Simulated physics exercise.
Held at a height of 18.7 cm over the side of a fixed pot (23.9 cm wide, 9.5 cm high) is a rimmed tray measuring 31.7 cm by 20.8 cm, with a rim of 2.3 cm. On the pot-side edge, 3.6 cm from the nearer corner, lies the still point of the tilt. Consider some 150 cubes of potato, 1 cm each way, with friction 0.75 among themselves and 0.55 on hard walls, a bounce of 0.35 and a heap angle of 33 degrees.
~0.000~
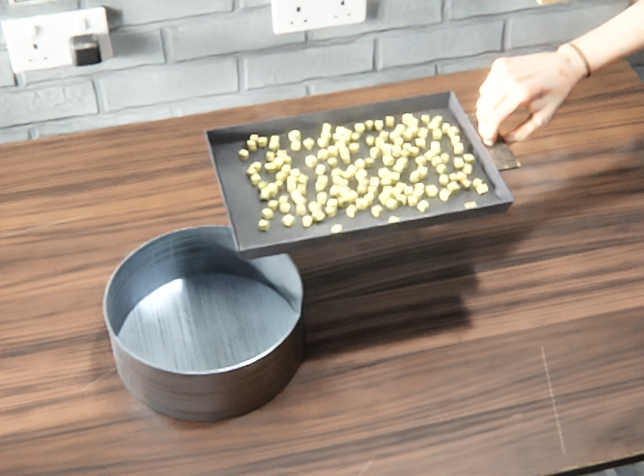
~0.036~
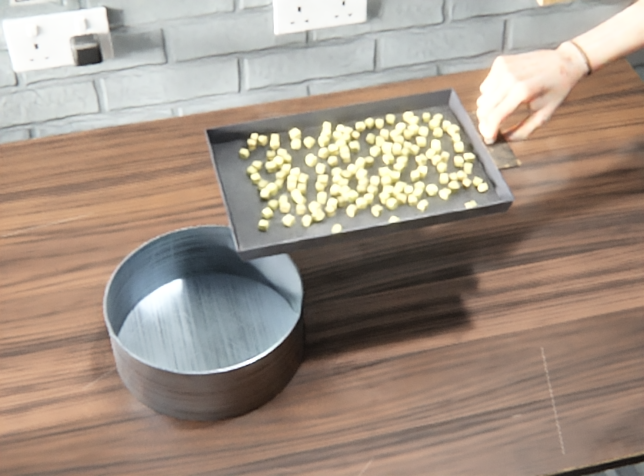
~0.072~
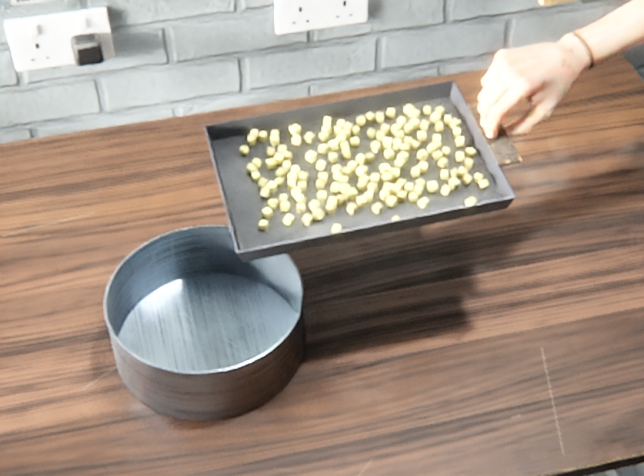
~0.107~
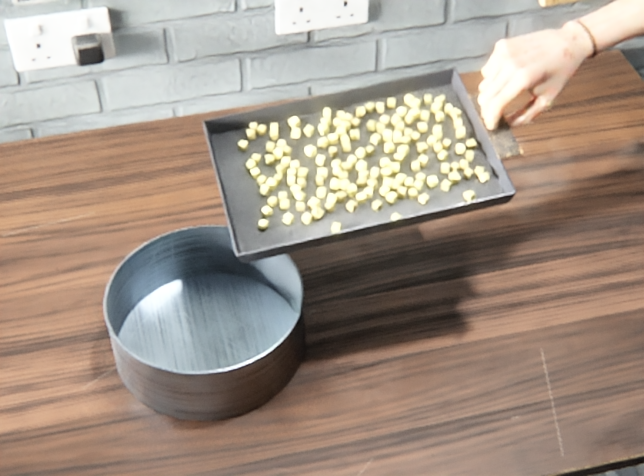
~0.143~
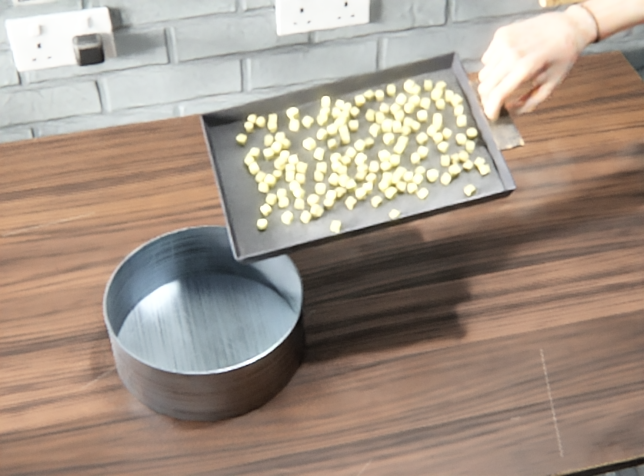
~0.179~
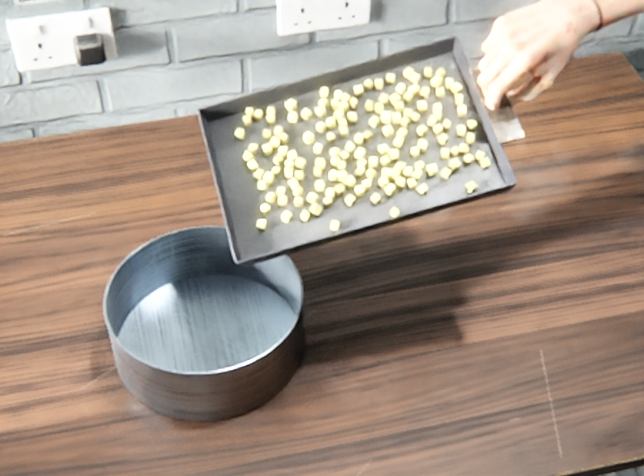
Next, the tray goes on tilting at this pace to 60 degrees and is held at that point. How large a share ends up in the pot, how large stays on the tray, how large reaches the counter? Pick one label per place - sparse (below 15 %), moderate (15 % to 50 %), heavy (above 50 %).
Pot: Moderate; left on the tray: Moderate; counter: Moderate.
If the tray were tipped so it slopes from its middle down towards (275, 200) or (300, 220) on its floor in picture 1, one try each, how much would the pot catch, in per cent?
About 40 per cent on the first try and 55 per cent on the second.
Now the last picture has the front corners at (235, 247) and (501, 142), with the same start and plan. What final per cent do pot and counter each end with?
Pot: 30, counter: 20.
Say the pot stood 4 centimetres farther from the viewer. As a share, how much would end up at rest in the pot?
In that setup it would come to near 10 per cent.
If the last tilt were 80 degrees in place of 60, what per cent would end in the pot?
I'd say close to 50 percent.
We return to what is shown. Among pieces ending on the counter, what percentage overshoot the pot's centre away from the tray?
That works out to about 50 percent.
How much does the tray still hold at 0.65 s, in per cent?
Roughly 75 per cent.
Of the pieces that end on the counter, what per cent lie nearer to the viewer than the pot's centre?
Roughly 100 per cent.
After 0.32 s, tilt 41 degrees; the tray holds 100 %, the pot 0 %.
After 0.42 s, tilt 56 degrees; the tray holds 100 %, the pot 0 %.
Then, at 0.65 s, tilt 60 degrees; the tray holds 75 %, the pot 0 %.
In the end, at 2.1 s, pot 35 %, tray 40 %, counter 25 %.
